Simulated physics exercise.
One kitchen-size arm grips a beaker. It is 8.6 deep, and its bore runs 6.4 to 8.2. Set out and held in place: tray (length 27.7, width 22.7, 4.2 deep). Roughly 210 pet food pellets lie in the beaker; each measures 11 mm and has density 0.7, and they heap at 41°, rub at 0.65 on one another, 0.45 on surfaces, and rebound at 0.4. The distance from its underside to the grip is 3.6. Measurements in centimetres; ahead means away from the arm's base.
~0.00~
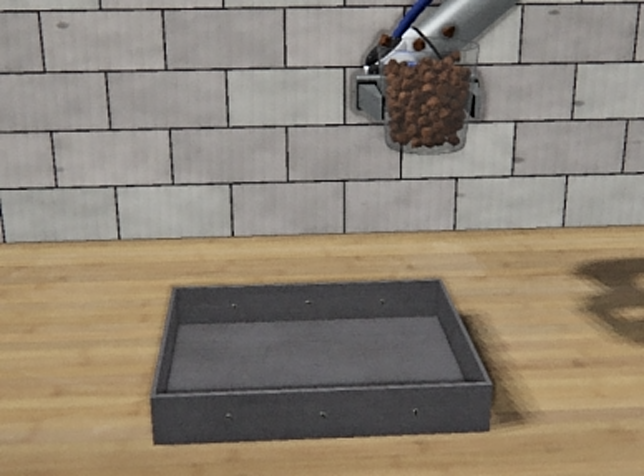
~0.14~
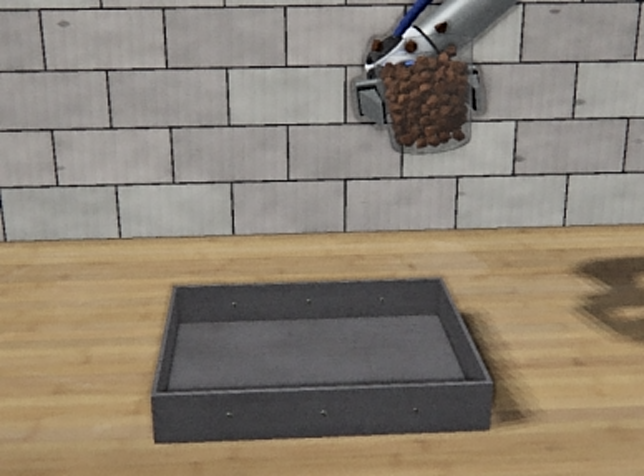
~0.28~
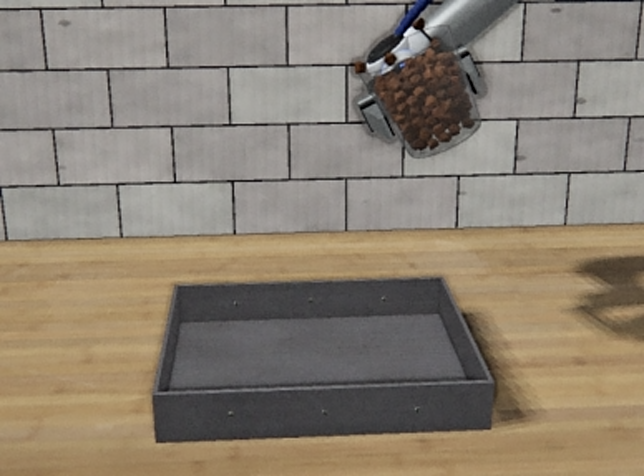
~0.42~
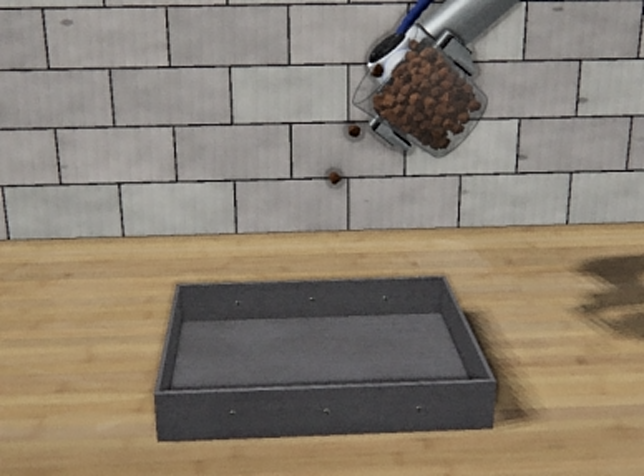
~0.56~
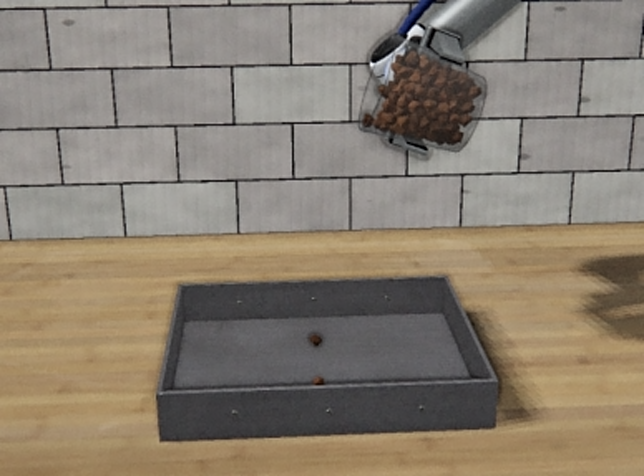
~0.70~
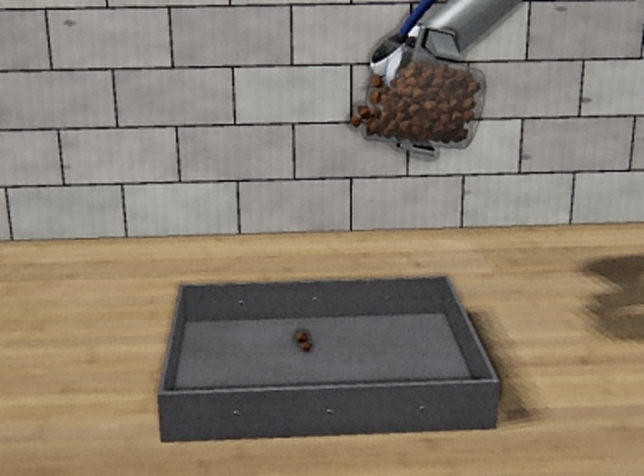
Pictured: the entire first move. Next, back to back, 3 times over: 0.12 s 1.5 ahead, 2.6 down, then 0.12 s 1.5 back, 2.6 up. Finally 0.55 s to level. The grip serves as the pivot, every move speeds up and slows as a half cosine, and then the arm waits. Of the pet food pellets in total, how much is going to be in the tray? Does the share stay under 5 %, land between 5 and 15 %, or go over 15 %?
It lands between 5 and 15 %.
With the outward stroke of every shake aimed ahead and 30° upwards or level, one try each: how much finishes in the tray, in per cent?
Estimates, in order: 65 % then 50 %.
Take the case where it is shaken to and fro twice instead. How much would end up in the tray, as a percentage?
Result: Approximately 10 per cent.
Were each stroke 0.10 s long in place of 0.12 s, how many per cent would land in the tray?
About 15 per cent, then.
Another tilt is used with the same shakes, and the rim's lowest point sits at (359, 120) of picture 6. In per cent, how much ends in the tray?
The share is about 5 percent.
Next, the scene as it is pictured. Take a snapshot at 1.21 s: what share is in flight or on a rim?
Around 2 percent of the load.
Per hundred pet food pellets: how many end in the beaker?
Some 90 per cent.
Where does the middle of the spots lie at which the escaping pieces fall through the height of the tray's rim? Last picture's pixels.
Estimated centre around (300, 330) in pixels.
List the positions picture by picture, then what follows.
In the first picture, beaker middle at (427, 97), level; upper third of the load around (428, 75), from x 385 to 465, top at y 30; 206 in the beaker.
In the second picture, beaker middle at (427, 96), tilted 7° forward; upper third of the load around (427, 74), from x 375 to 460, top at y 25.
In the third picture, beaker middle at (425, 96), tilted 27° forward; upper third of the load around (425, 75), from x 360 to 470, top at y 25.
In the fourth picture, beaker middle at (424, 97), tilted 50° forward; upper third of the load around (425, 78), from x 335 to 475, top at y 45; 204 in the beaker, 2 in flight or on a rim.
In the fifth picture, beaker middle at (425, 99), tilted 70° forward; upper third of the load around (427, 80), from x 315 to 475, top at y 55; 204 in the beaker, 2 in the tray.
In the sixth picture, beaker middle at (426, 101), tilted 77° forward; upper third of the load around (431, 84), from x 300 to 475, top at y 70; 204 in the beaker, 2 in the tray.
By 1.21 s, tilted 77° forward, highest piece 28 above the table; 189 in the beaker, 12 in the tray, 5 in flight or on a rim.
By 1.72 s, tilted 34° forward, highest piece 29 above the table; 187 in the beaker, 19 in the tray.
By 2.17 s, level, highest piece 31 above the table; 187 in the beaker, 19 in the tray.
By 3.22 s, level, highest piece 31 above the table; 187 in the beaker, 19 in the tray.
Final count, 187 in the beaker, 19 in the tray. That is 9 % in the tray.
